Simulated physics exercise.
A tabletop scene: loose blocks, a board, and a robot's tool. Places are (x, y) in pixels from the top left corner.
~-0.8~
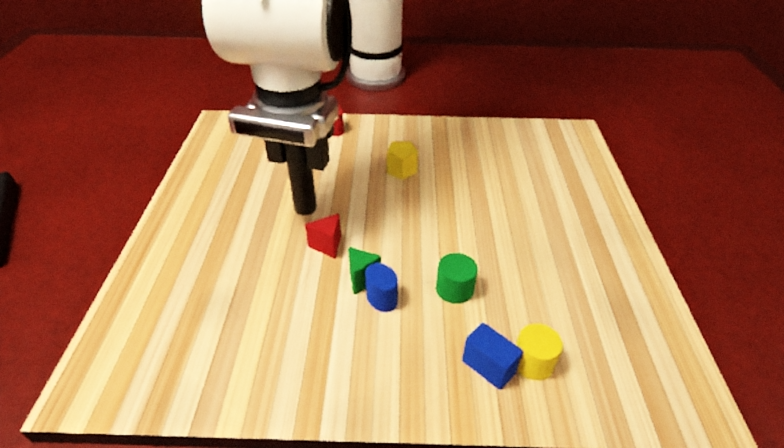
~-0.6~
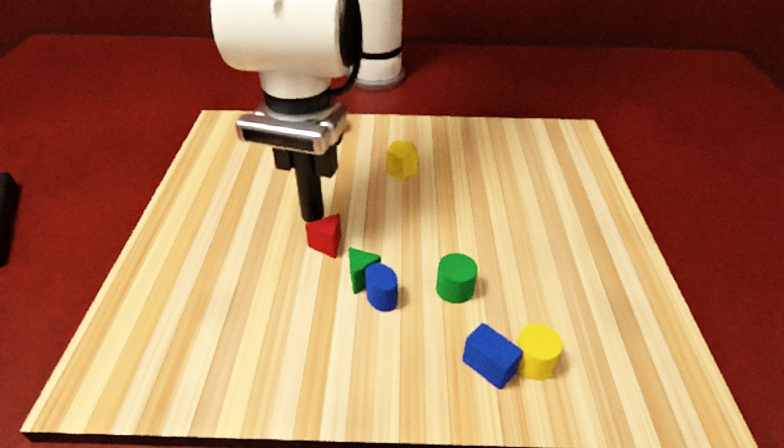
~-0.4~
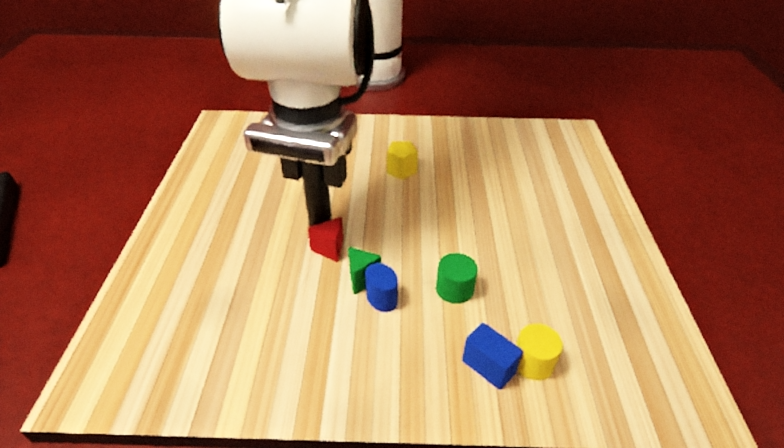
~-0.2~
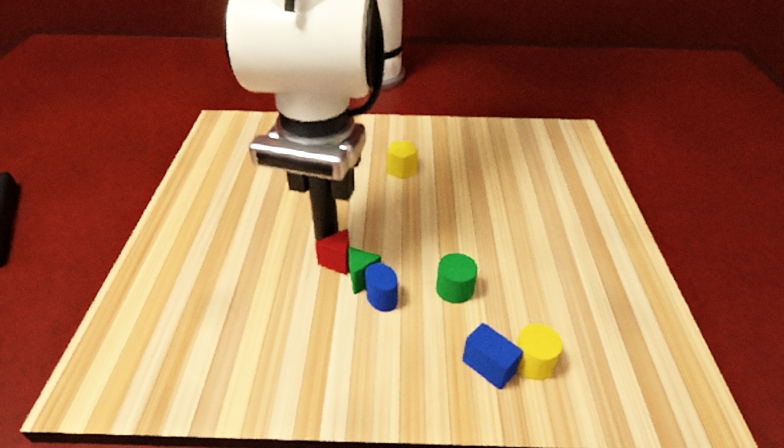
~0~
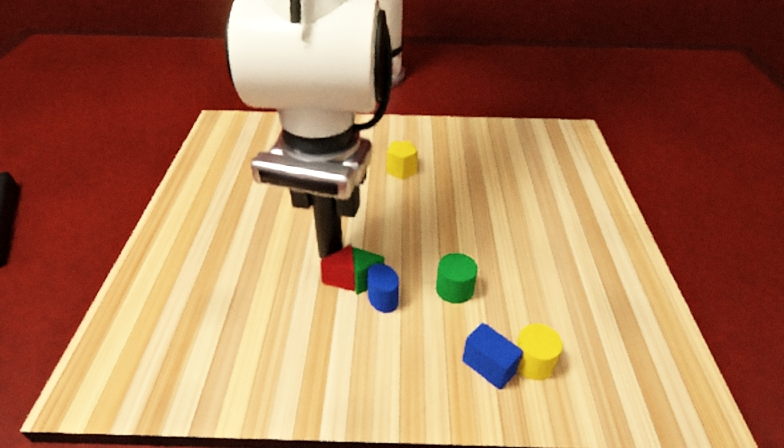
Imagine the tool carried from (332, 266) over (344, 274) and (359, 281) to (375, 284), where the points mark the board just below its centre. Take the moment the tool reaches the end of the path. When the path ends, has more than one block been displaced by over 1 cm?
Yes, I think so.
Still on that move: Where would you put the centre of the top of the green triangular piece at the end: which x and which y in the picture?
The answer is (398, 257).
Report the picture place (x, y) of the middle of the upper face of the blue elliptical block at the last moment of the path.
At roughly (404, 281).
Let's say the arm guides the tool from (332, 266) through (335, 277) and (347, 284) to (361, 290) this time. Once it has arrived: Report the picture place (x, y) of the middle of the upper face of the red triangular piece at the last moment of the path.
It should be at about (373, 285).
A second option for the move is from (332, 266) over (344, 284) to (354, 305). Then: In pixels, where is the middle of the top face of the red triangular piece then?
If I read the scene right, the answer is (371, 296).
The first path, step by step. Halfway along, tool (350, 267); red triangular piece (361, 273); green triangular piece (380, 258); blue elliptical block (392, 279), turned 25° clockwise.
At the end, tool (375, 273); red triangular piece (377, 281), turned 15° clockwise; green triangular piece (398, 257); blue elliptical block (404, 281), turned 55° clockwise; green round block unmoved.
